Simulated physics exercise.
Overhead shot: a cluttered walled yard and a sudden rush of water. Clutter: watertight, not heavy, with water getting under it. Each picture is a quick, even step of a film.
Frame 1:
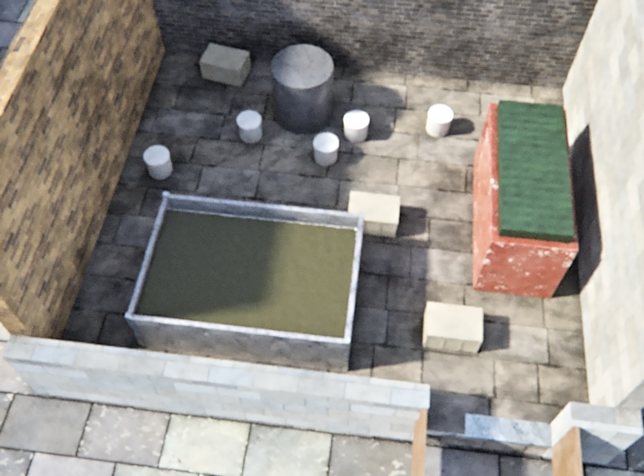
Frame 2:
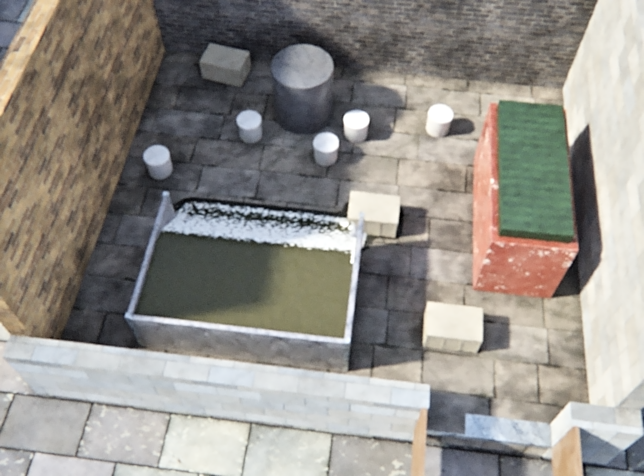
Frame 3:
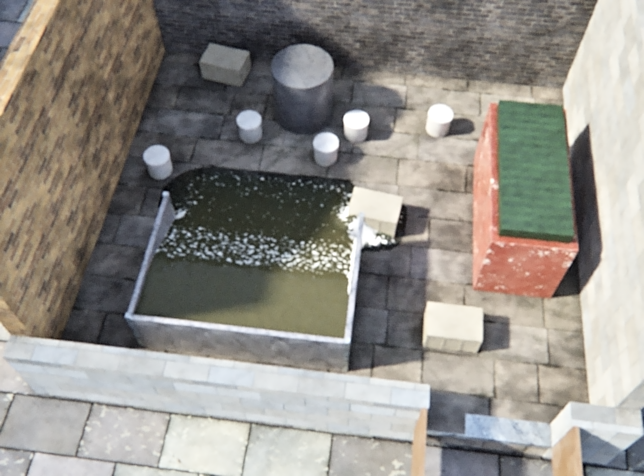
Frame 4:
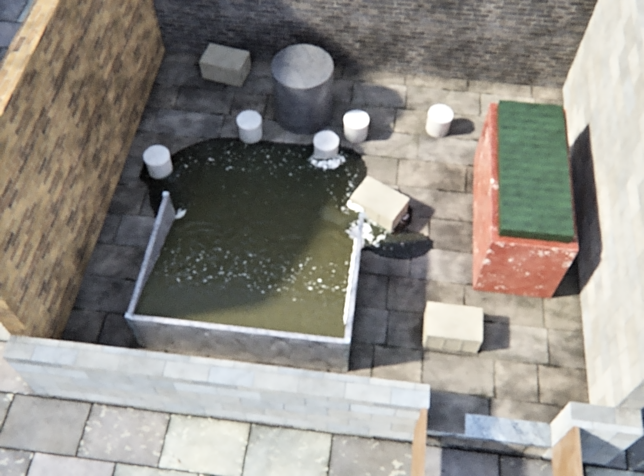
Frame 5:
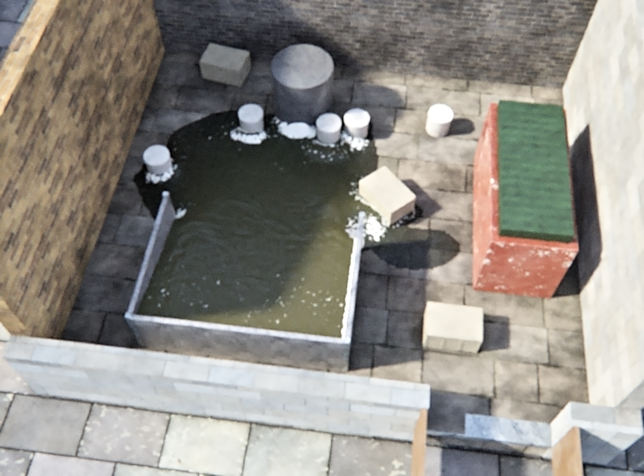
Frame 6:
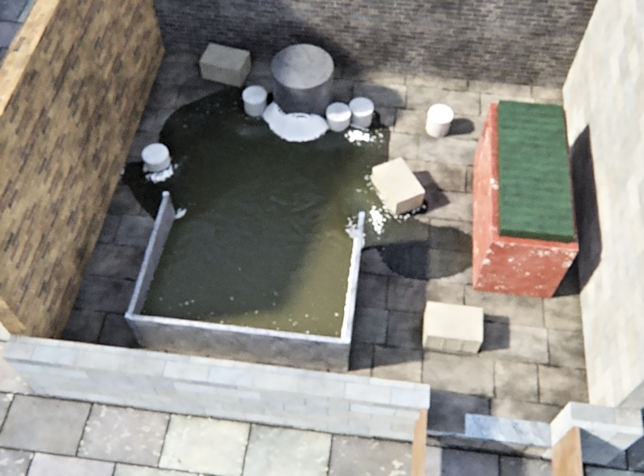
A walled, stone-paved yard is seen from a high, steady angle, with a tan brick wall at left and a pale one at right. A low tank of murky green water sits left of a red block with a green top, among white pails, pale crates and a grey drum. The tank's far side gives way, and foaming water spreads backward, turning a crate and shifting pails toward the drum.
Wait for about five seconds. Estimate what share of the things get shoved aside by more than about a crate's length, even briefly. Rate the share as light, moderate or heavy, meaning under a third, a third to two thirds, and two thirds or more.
Heavy.
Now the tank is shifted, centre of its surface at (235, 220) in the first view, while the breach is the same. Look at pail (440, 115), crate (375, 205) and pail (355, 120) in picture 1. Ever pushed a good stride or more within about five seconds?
Results in order: Made it that far / never that far / made it that far.
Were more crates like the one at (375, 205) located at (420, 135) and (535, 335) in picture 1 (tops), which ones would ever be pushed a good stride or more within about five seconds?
Result by item: Gets dislodged / stays where it is.
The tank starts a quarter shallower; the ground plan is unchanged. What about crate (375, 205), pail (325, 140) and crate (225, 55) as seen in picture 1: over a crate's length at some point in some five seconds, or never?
First one reached the mark, second one reached the mark, third one reached the mark.
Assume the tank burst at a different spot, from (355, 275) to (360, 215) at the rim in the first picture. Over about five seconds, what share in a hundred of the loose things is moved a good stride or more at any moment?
My estimate is some 20 per cent of them.
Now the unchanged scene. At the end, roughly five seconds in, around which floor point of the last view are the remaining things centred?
The remaining things centre around (439, 192).
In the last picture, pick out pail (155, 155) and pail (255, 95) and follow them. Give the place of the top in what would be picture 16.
I'd say around (168, 49) for the first and around (309, 66) for the second.
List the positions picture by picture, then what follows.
The first frame shows a crate at (374, 207) rests on the ground; a pail at (326, 142), on the bottom; 0 of 8 have shifted.
The second frame shows a crate at (374, 207), on the bottom; a pail at (326, 142), on the bottom; 0 of 8 have shifted.
The third frame shows a crate at (375, 205) rests on the ground, close to its start; a pail at (326, 142), on the bottom; 0 of 8 have shifted.
The fourth frame shows a crate at (380, 198) rests on the ground, close to its start; a pail at (326, 141) rests on the ground, close to its start; 1 of 8 have shifted.
The fifth frame shows a crate at (388, 189), on the bottom, a stride from its start; a pail at (329, 123) rests on the ground, a stride from its start; 3 of 8 have shifted.
The sixth frame shows a crate at (399, 180), on the bottom, a stride from its start; a pail at (338, 112), afloat, a stride from its start; 4 of 8 have shifted.
A moment on, 4 of 8 are well off their spots; 0 afloat.
Next, 6 of 8 are well off their spots; 5 afloat.
Later, 7 of 8 are well off their spots; 6 afloat.
In the end, 7 of 8 are well off their spots, and 7 have been at some point; 6 afloat.
